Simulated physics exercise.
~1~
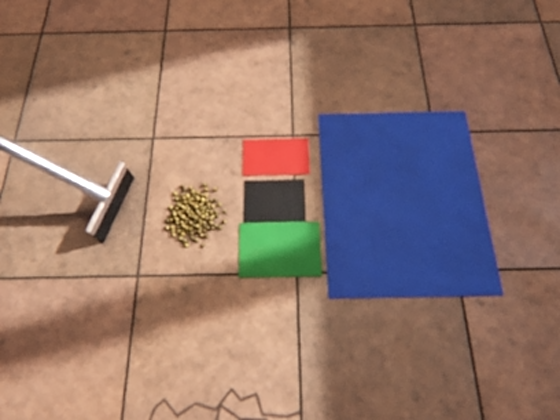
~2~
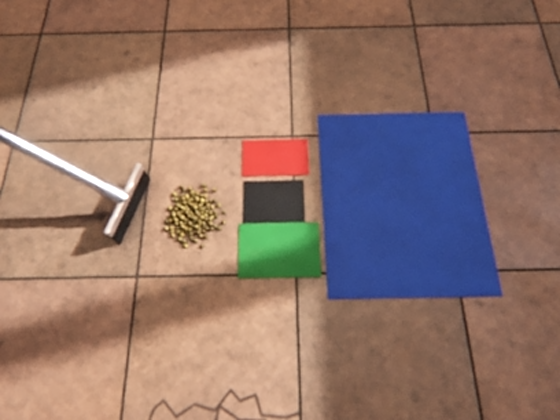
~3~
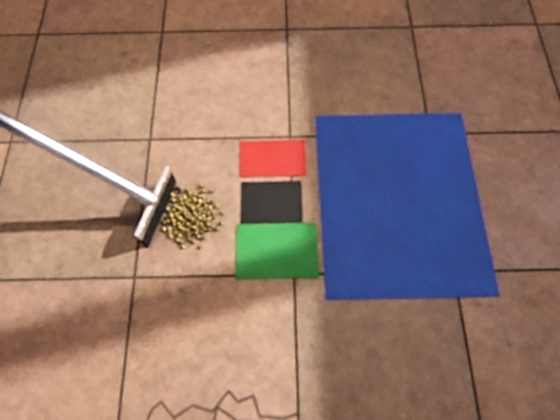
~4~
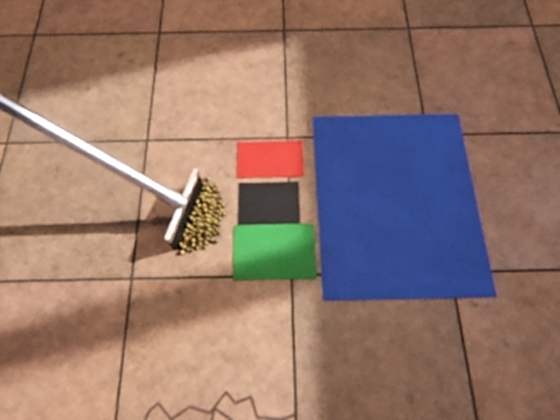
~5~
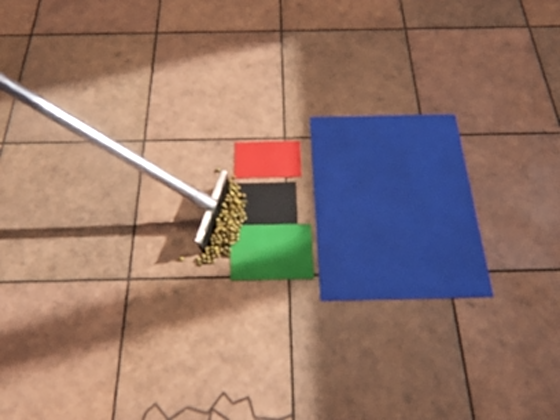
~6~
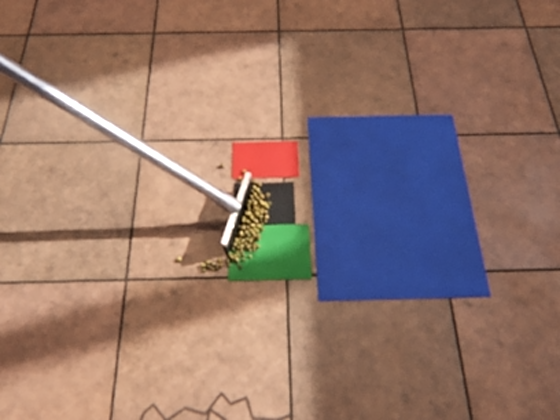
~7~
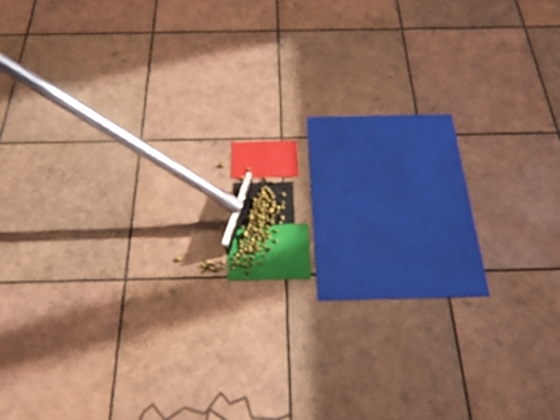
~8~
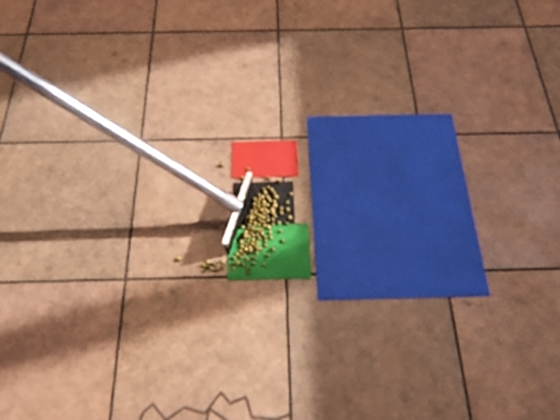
A squeegee pushes a pile of lentils right onto the black and green mats.
